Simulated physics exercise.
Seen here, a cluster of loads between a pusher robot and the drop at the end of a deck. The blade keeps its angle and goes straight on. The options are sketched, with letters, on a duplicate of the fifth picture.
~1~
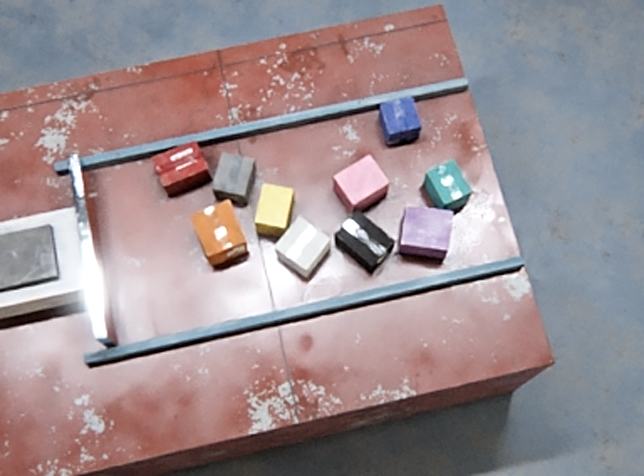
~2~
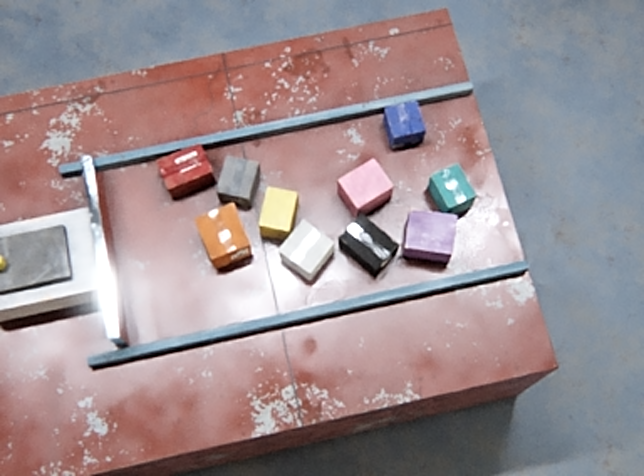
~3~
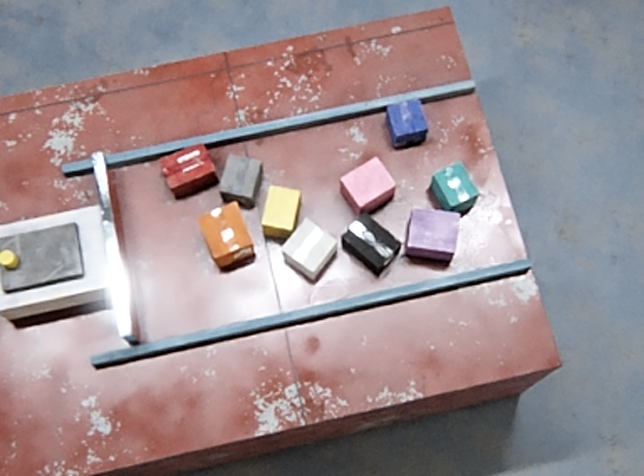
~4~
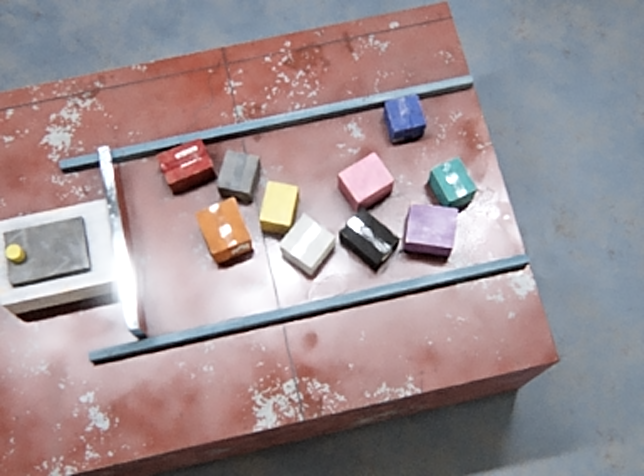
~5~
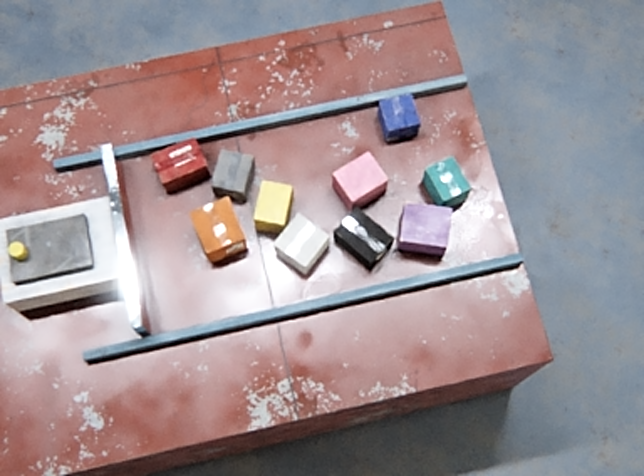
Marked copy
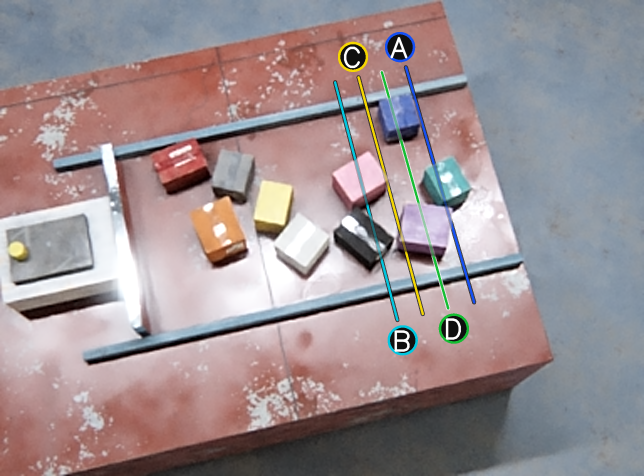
A large reddish deck with worn, chipped paint and two blue-grey rails stands over a blue-grey floor, seen from above at a slight tilt. Between the rails sit ten small boxes, red, grey, orange and yellow at left, white, pink and black mid-deck, and blue, turquoise and purple at right. The white pusher robot slides rightward from the left edge, its upright blade nearing the still boxes, while the camera wavers slightly.
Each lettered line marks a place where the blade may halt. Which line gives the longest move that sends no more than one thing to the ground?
No farther than C.
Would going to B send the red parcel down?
No.
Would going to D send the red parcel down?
No.
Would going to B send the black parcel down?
No.
On the marked copy, A at (439, 180); B at (365, 196); C at (389, 191); D at (414, 185).
With C. Early on, robot (155, 225); red parcel (238, 157); white box (307, 246).
Further on, robot (251, 204); purple crate (432, 228); pink crate (413, 160).
At the end, robot (325, 188); purple crate (503, 222); turquoise box (491, 184); none fallen.
As for the rest, A drops six; B is within the limit but short; D drops three.
